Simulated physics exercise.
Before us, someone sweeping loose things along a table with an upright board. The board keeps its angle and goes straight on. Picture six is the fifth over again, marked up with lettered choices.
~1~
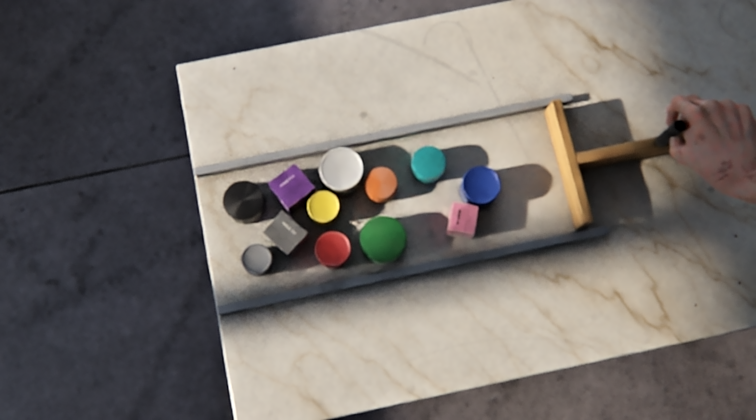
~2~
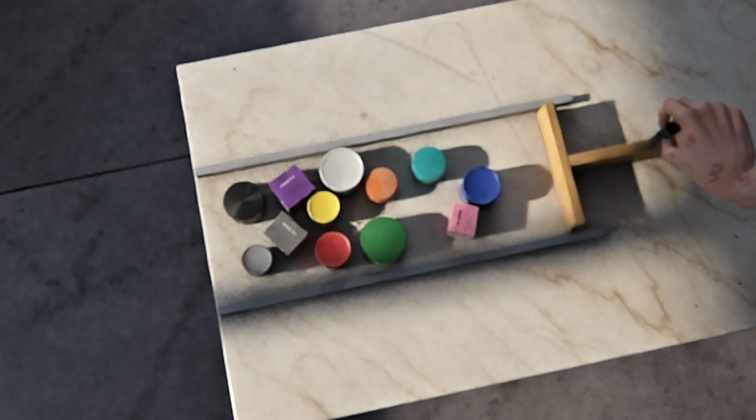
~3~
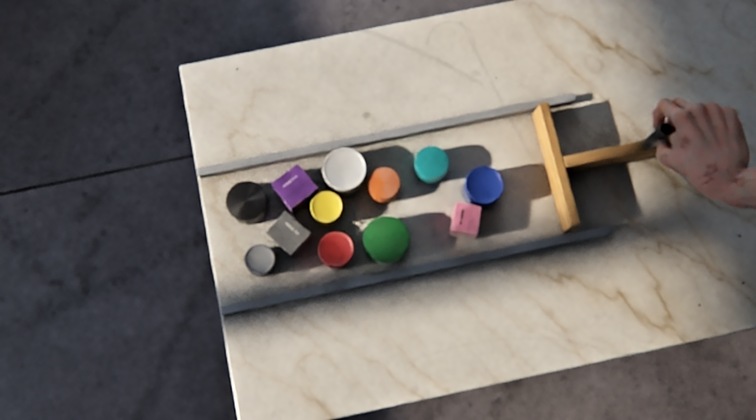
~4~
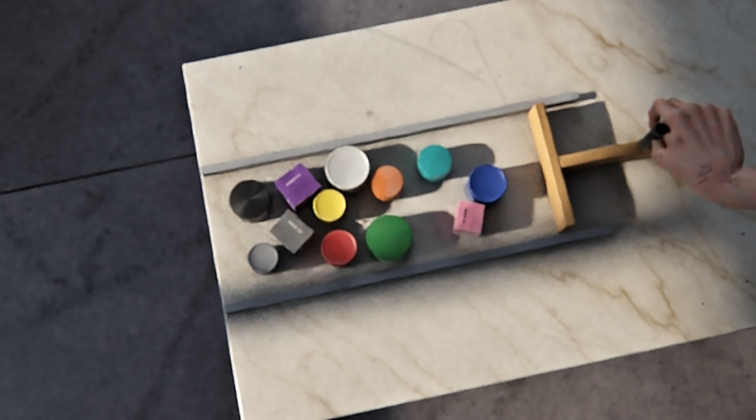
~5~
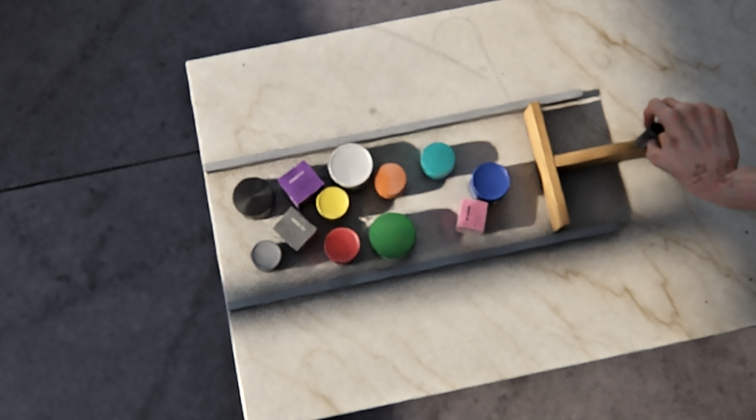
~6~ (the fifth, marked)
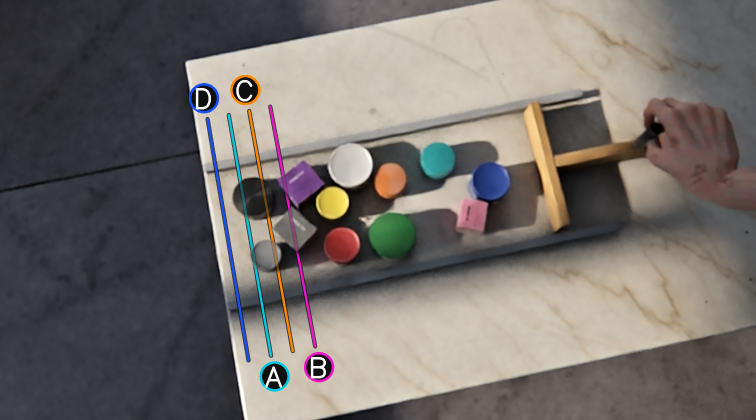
A wooden board on a handle, gripped by a hand at the right, stands across a pale marble table seen from above, with dark grey floor beyond its left side. Between two grey rails lie black, purple, grey and white items at left, yellow, red, orange and green ones mid-group, and teal, blue and pink nearest the board. The hand pushes the board slightly left, the items stay in place on the table, and the view drifts slightly.
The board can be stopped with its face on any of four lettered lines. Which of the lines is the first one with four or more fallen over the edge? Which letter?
B is the first line that does it.
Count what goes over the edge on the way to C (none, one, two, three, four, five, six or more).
Six or more.
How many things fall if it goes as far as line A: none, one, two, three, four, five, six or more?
By then, six or more.
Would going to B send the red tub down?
Yes.
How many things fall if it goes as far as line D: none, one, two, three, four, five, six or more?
In all, six or more.
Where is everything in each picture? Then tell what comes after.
The first picture shows yellow tub (324, 209); grey packet (287, 235); pink packet (463, 221).
The second picture shows board (565, 162); blue tub (480, 189).
The third picture shows board (560, 163); green tin (386, 241).
The fourth picture shows board (555, 163); turquoise pot (435, 164).
The fifth picture shows board (550, 162); white jar (351, 168); black tin (254, 198); grey tin (268, 257).
On the marked copy, A at (249, 231); B at (292, 223); C at (270, 227); D at (227, 236).
Following B. Soon after the start, board (457, 181); pink packet (446, 228); turquoise pot (427, 161).
Later, board (365, 200); grey tin (242, 274); black tin (237, 208).
In the end, board (293, 214); red tub over the edge; grey packet over the edge; five fallen.
As for the rest, A drops nine, but is farther than needed; C drops six, but is farther than needed; D drops twelve, but is farther than needed.
